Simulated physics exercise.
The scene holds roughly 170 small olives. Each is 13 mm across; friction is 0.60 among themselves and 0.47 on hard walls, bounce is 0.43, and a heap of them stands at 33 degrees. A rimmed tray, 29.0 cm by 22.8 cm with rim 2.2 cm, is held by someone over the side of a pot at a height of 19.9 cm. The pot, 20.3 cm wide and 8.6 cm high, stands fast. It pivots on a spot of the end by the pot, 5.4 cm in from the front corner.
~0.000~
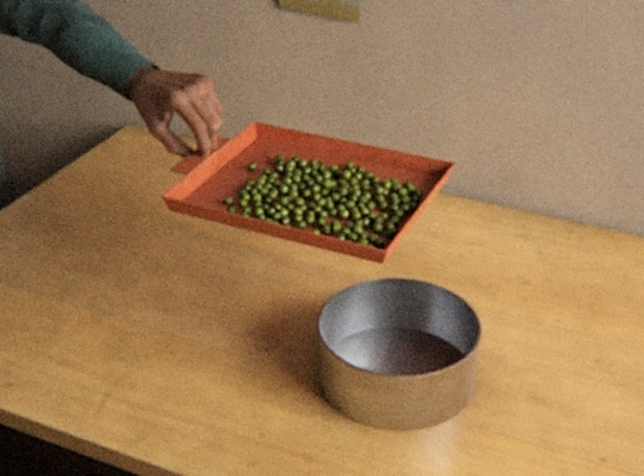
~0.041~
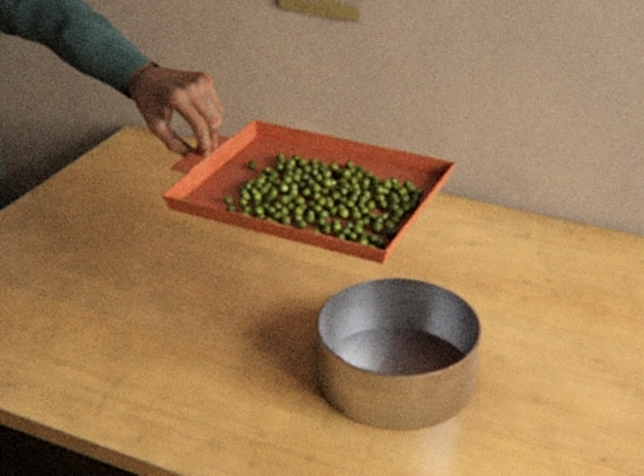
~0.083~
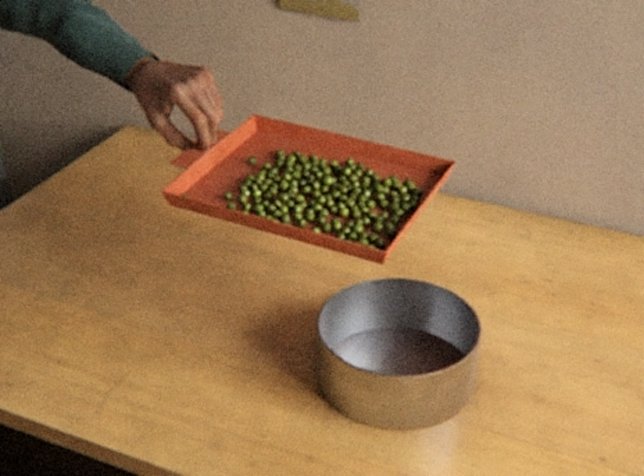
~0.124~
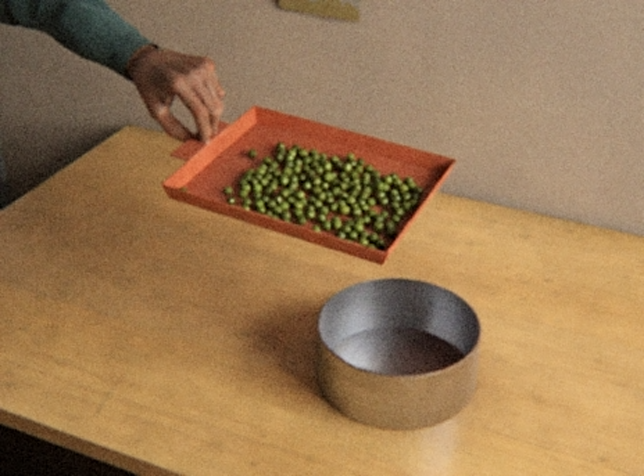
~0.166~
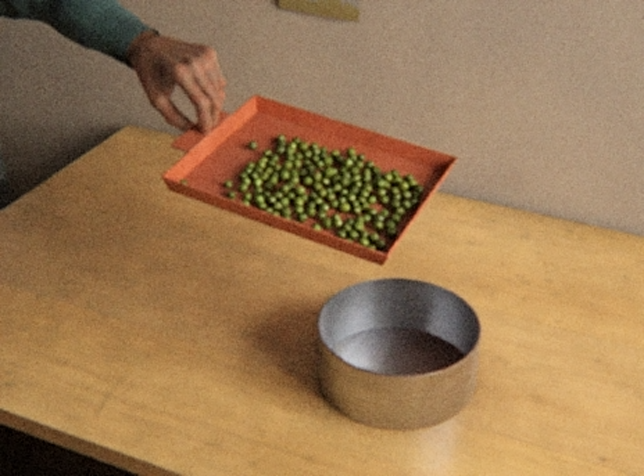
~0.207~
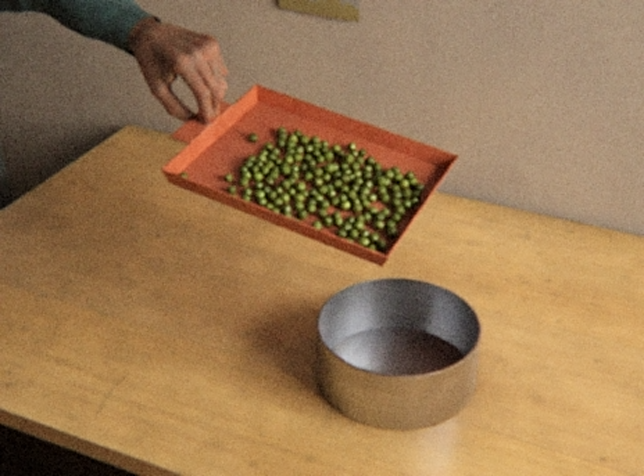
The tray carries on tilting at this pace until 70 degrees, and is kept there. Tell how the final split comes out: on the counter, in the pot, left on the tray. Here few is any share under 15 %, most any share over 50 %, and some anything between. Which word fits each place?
Counter: Few; pot: Few; tray: Most.
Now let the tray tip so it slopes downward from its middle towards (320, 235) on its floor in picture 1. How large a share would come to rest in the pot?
Something like 0 in a hundred.
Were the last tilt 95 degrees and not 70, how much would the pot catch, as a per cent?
In that case it comes to about 85 in a hundred.
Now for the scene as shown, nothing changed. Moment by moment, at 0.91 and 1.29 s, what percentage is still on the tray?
In turn: 100, 100.
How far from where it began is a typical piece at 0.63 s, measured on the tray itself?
By then it sits near 4 cm from where it began.
After 0.63 s, tilt 39 degrees; the tray holds 100 %, the pot 0 %.
After 0.91 s, tilt 58 degrees; the tray holds 100 %, the pot 0 %.
After 1.29 s, tilt 70 degrees; the tray holds 100 %, the pot 0 %.
In the end, at 2.1 s, counter 0 %, pot 0 %, tray 95 %.
